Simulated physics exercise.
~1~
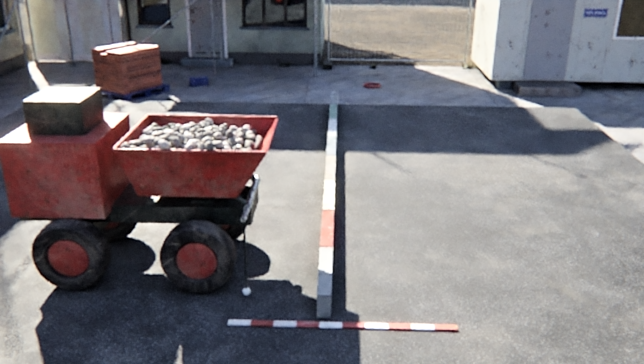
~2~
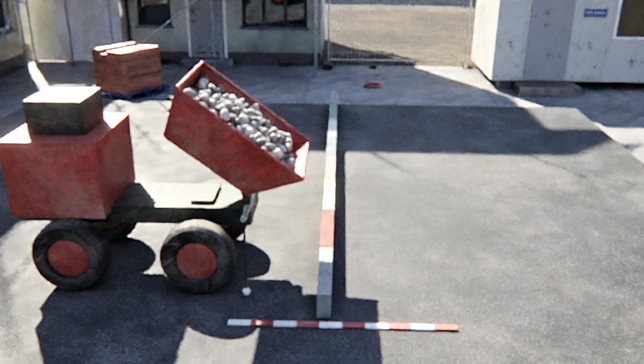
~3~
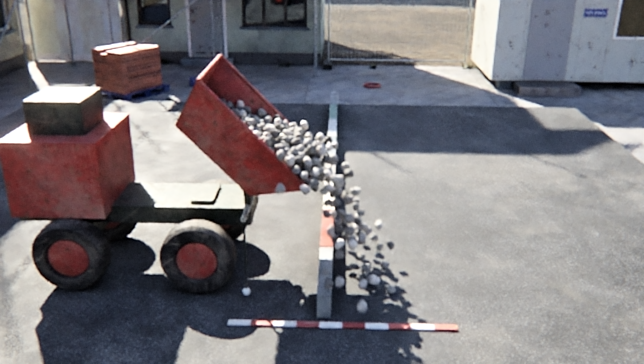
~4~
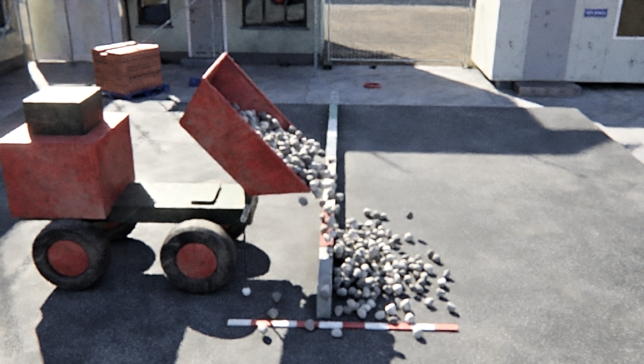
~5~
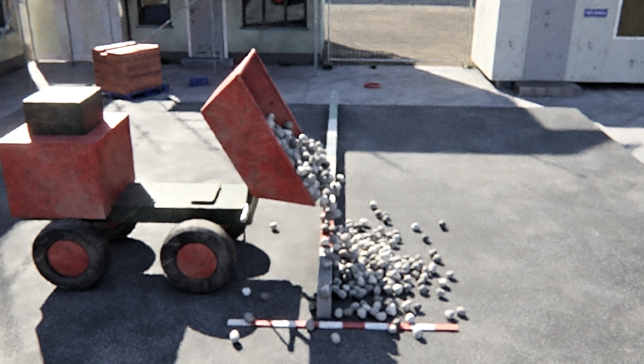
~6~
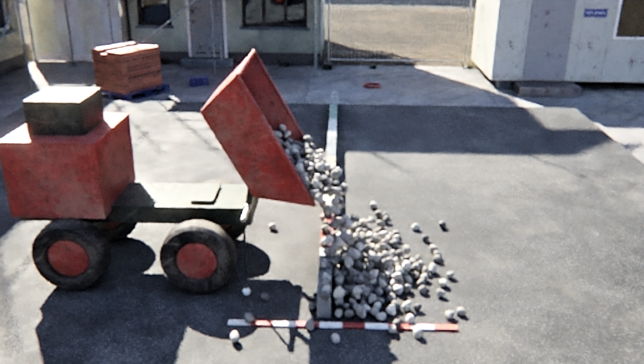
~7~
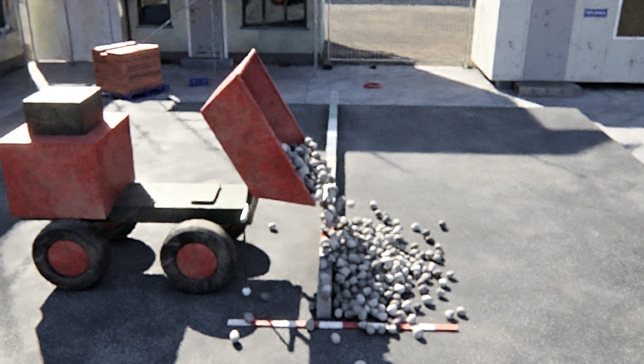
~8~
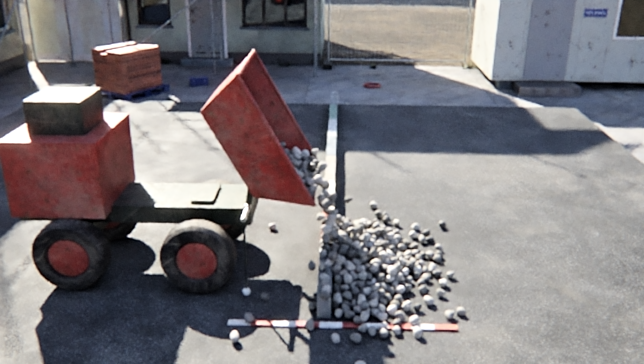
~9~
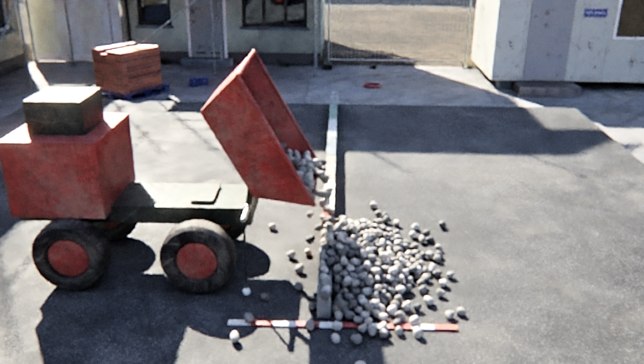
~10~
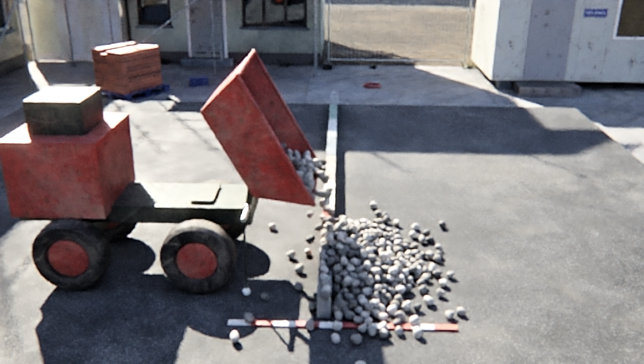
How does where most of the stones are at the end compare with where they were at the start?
At the start the stones were all heaped in the dumper's level skip. By the end most of them lay lower down and further right, in a pile on the ground on the far side of the kerb.
A red dumper tipped its skip steeply to the right, and smooth grey stones poured out across the low kerb, ending mostly in a heap beyond it, with a few short of the kerb and some still in the raised skip.
